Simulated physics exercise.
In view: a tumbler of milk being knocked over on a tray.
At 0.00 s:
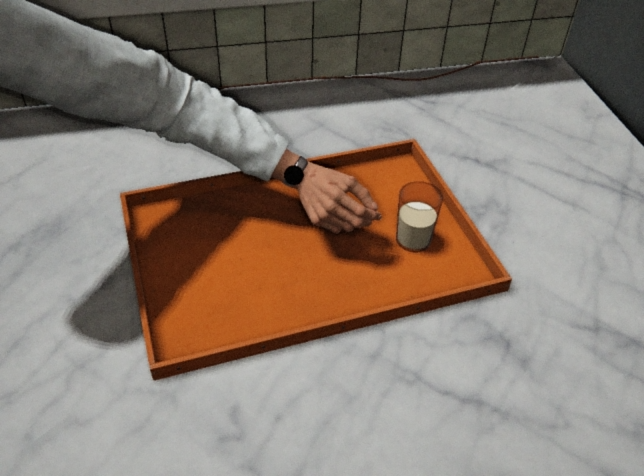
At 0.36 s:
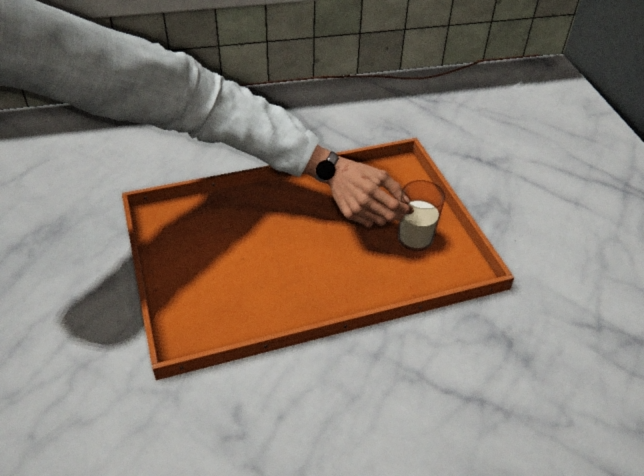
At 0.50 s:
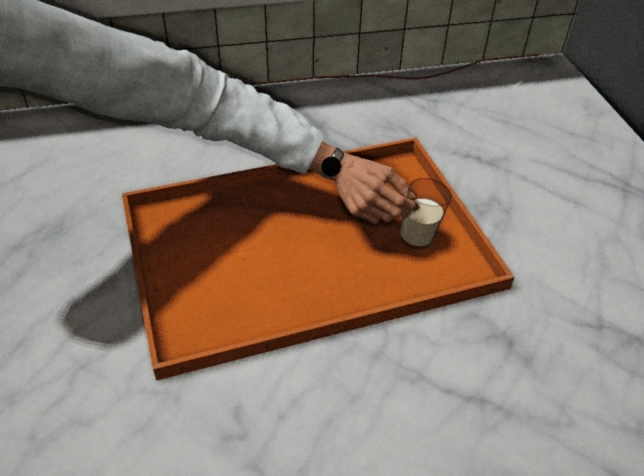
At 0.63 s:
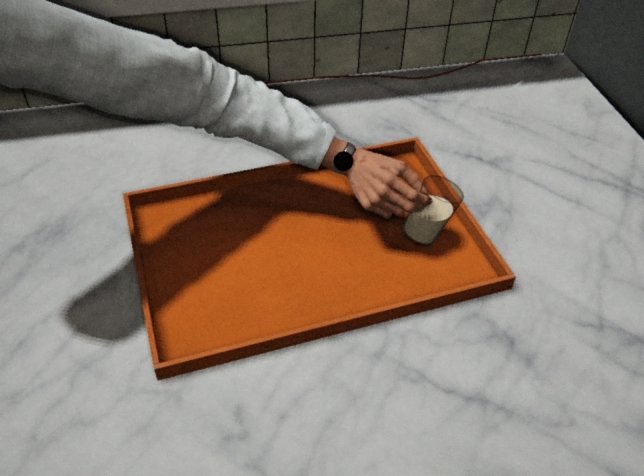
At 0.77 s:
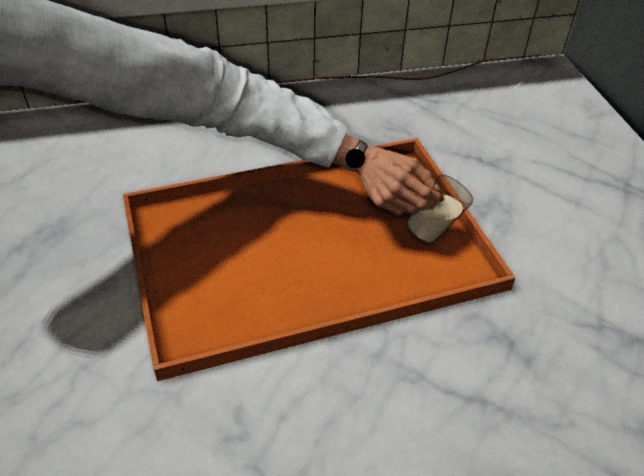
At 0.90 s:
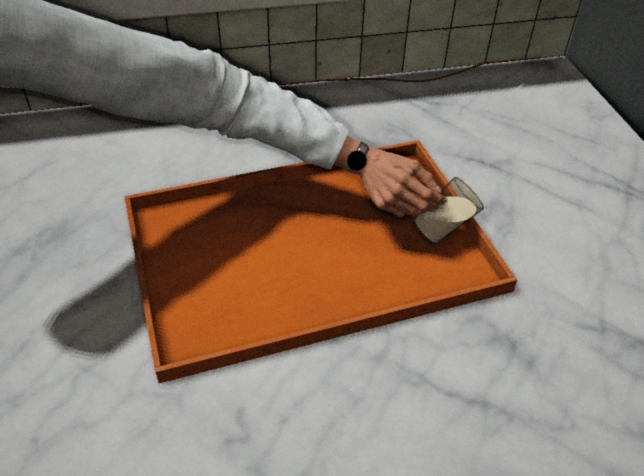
A hand in a light sleeve and dark watch reached across an orange tray to a glass half full of milk and pushed it to the right, tilting it further and further toward the tray's edge.
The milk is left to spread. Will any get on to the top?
The milk wets the top as well.
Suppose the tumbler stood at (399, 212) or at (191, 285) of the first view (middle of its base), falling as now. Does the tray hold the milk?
In the first try it gets out on to the top; in the second it stays in the tray.
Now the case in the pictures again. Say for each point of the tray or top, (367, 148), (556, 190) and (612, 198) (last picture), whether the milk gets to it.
First dry, second in the puddle, third reached.
After 1.5 s, the tumbler lies across the rim; the puddle covers about as much as a plate; it is on the top, beyond the rim.
After 2.3 s, the puddle covers about as much as a tray; it is on the top, beyond the rim.
After 3.6 s, the puddle covers about as much as a tray; it is on the top, beyond the rim.
